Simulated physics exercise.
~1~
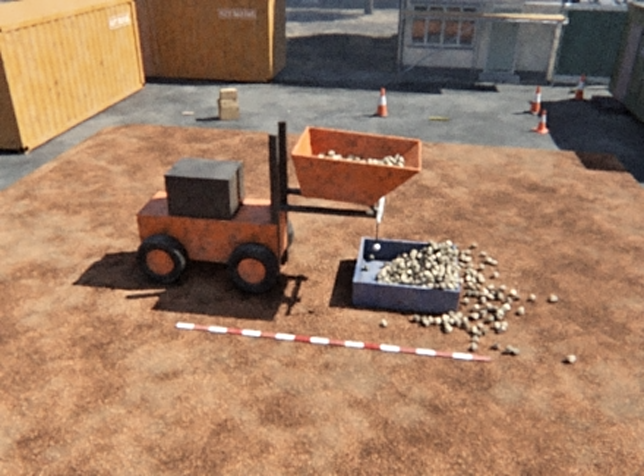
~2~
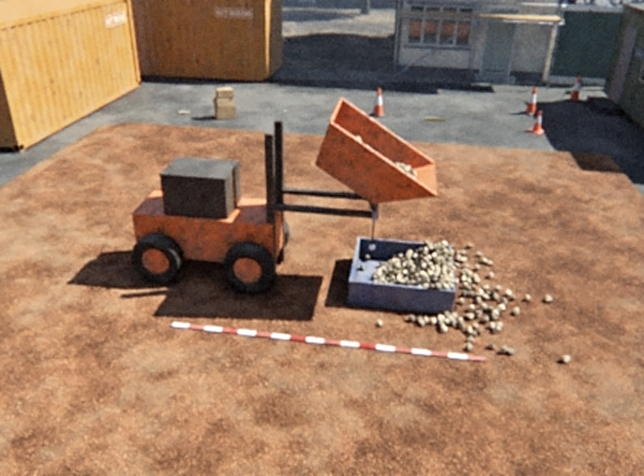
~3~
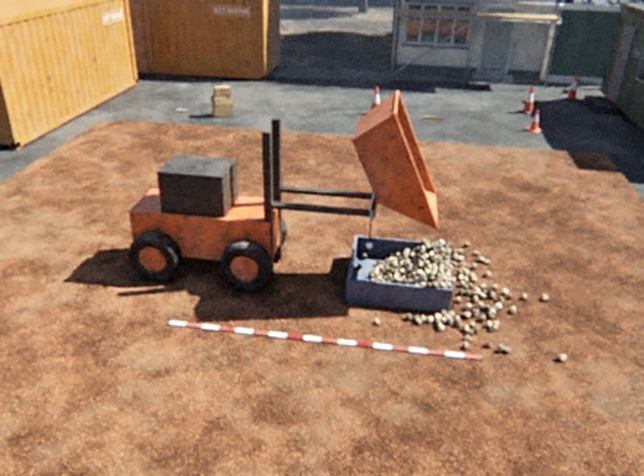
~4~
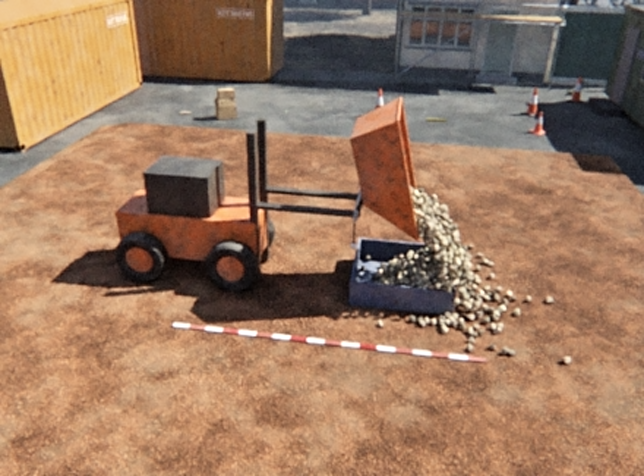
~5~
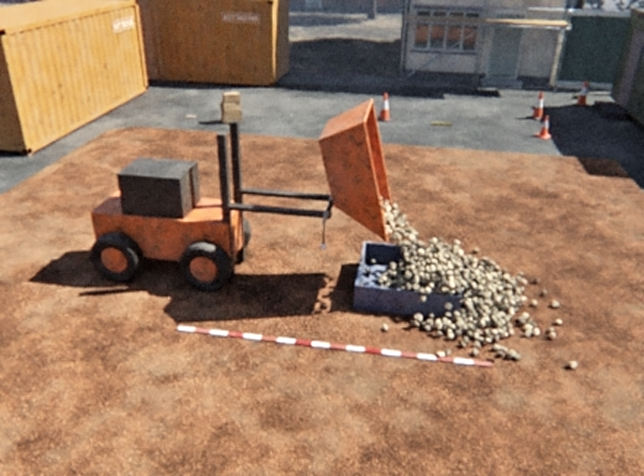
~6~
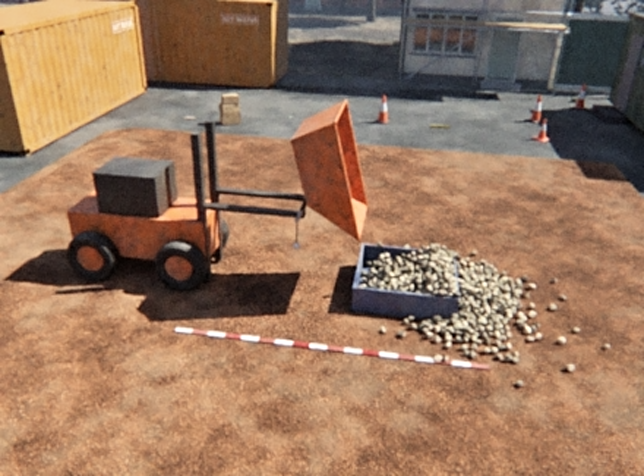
On a patch of reddish dirt near yellow containers, an orange forklift tipped its raised skip over a blue-grey bin already holding stones, then backed left as more poured out, leaving the skip empty, the bin fuller, and many stones spilled on the right.
